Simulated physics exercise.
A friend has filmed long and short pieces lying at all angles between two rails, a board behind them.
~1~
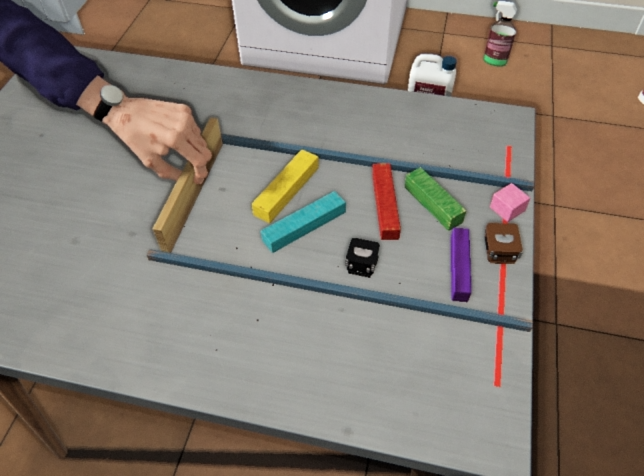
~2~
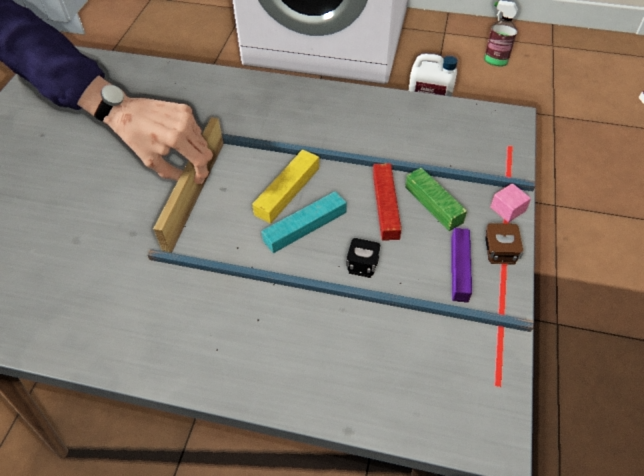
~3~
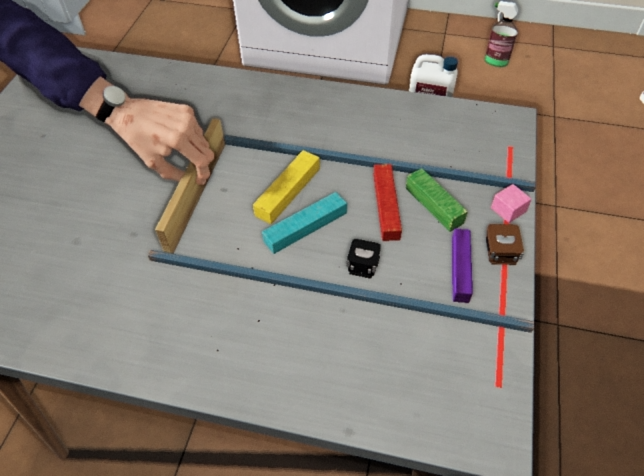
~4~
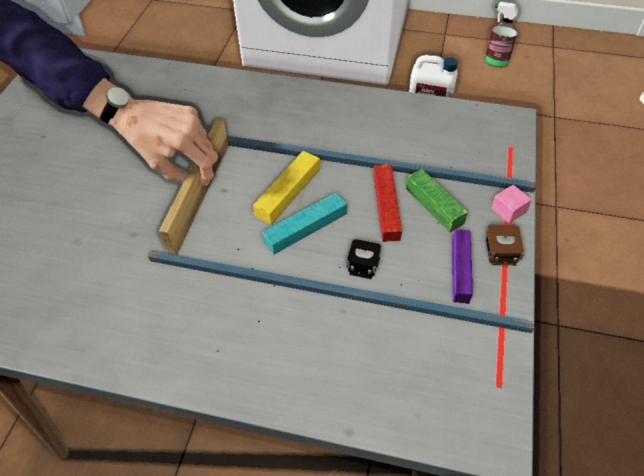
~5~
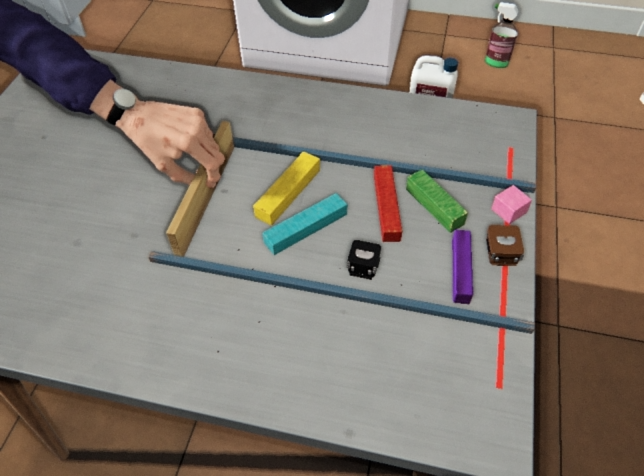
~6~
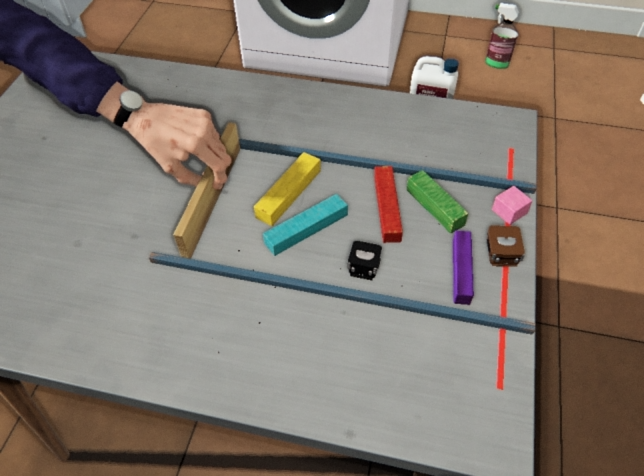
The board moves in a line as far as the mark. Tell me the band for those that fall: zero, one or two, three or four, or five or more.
Here the number that fall off is five or more.
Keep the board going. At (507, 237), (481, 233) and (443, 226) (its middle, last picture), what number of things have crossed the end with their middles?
It would be 6, 4 and 1.
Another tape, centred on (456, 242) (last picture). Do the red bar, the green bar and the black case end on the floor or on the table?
The red bar holds on, the green bar survives, the black case remains up.
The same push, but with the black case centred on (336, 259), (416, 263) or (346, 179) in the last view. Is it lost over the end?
The black case drops off; is lost; falls.
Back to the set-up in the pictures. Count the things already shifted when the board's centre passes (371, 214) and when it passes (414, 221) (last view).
By then 5, and 7.
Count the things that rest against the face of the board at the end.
In contact: 2.
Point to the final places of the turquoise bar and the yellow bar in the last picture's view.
Near (534, 281) and (520, 224).
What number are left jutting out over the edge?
It comes to 1.
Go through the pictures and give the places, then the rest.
Pink block (510, 203); brown case (502, 244); purple stick (461, 264); board (191, 182); tape (504, 248), in the first picture.
Brown case (502, 244); green bar (435, 199), in the second picture.
Purple stick (462, 265); black case (364, 259), in the third picture.
Pink block (511, 204); red bar (387, 202), in the fourth picture.
Brown case (503, 246); board (204, 186), in the fifth picture.
Pink block (512, 205); brown case (504, 247); purple stick (463, 267); board (210, 188); tape (507, 250), in the sixth picture.
Soon after, none off yet; pink block at rest near (512, 205); brown case at rest near (504, 247); purple stick at rest near (463, 267).
Then, one off so far; pink block tipped a little near (548, 205); brown case falling near (526, 374); purple stick moved about its own width near (533, 286).
At rest, the number that fall off is five or more; fallen, black case, red bar, green bar, purple stick, brown case and pink block.
